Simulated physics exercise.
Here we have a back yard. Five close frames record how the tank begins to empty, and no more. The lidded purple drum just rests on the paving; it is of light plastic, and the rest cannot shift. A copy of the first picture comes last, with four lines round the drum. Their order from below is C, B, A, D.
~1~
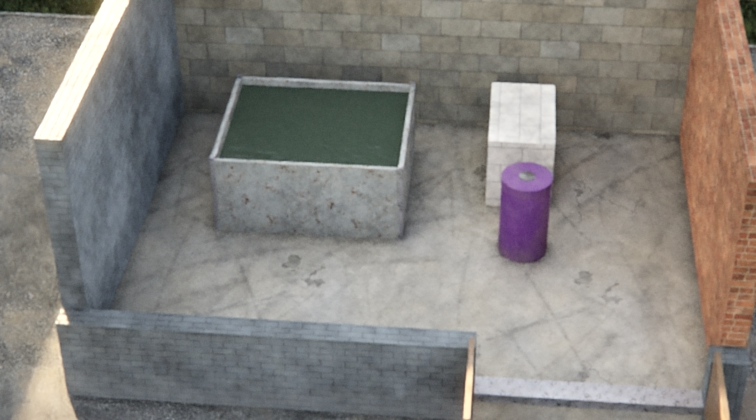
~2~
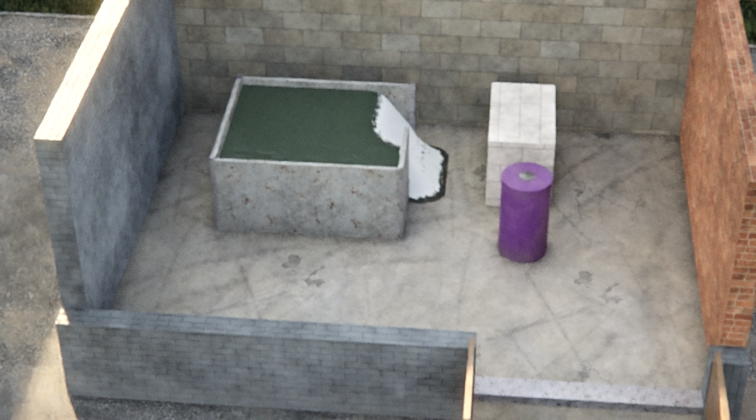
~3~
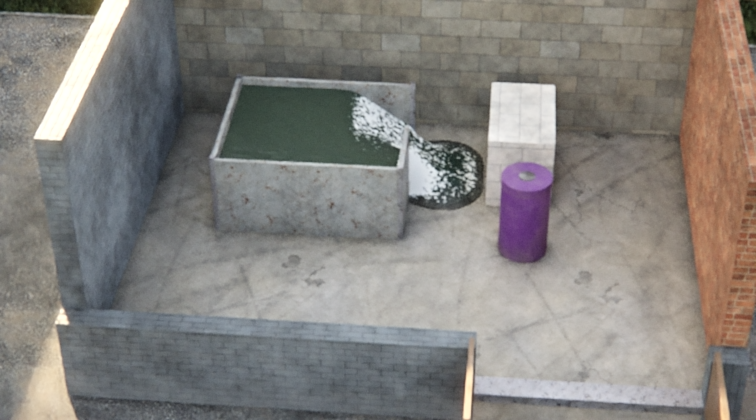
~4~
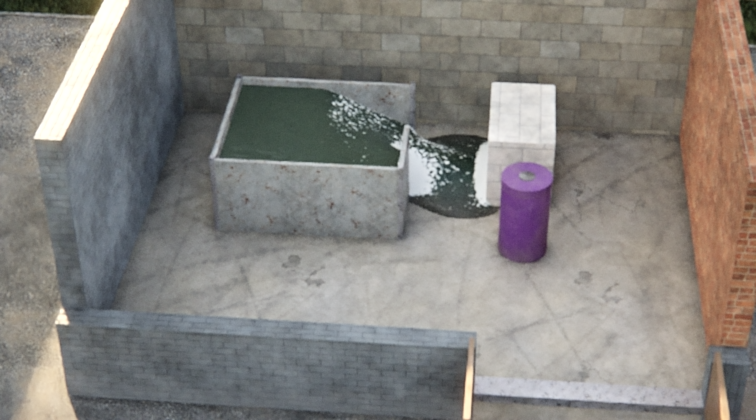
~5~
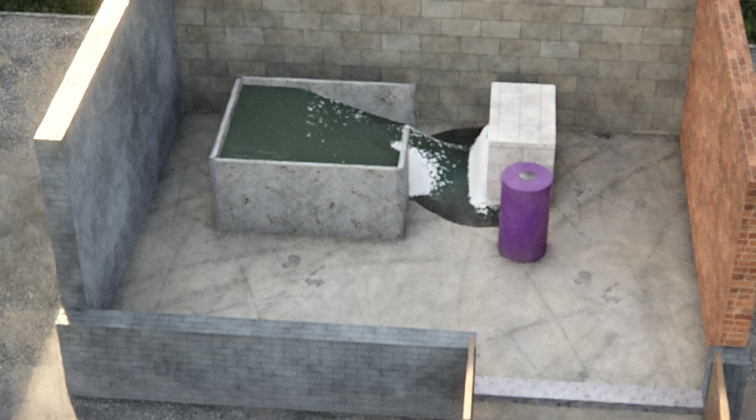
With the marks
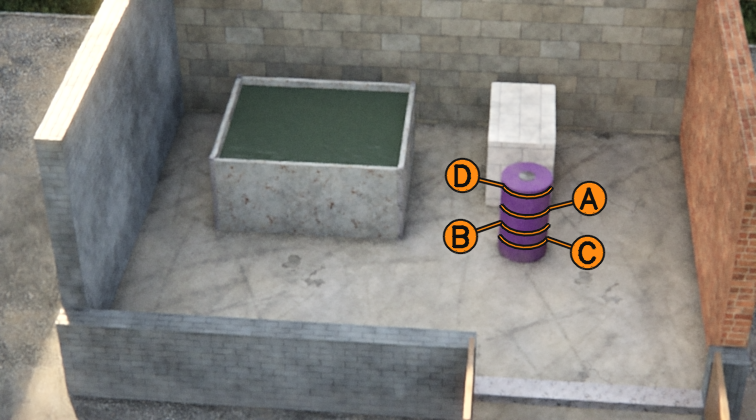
Dark green water pouring from the right side of a concrete tank, foaming and spreading across a walled yard beside a purple drum.
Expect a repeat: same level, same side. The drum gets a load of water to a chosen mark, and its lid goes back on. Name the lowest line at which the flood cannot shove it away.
Choose C.
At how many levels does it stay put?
All of the four.
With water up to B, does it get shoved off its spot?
No, not at all.
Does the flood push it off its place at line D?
No, that is safe.
On the marked copy, A at (525, 216); B at (524, 233); C at (523, 247); D at (526, 196); from the bottom up C, B, A, D.
For line A, it does not move.
For line B, it does not move.
For line C, it shifts by a finger or two and stays.
For line D, it does not move.
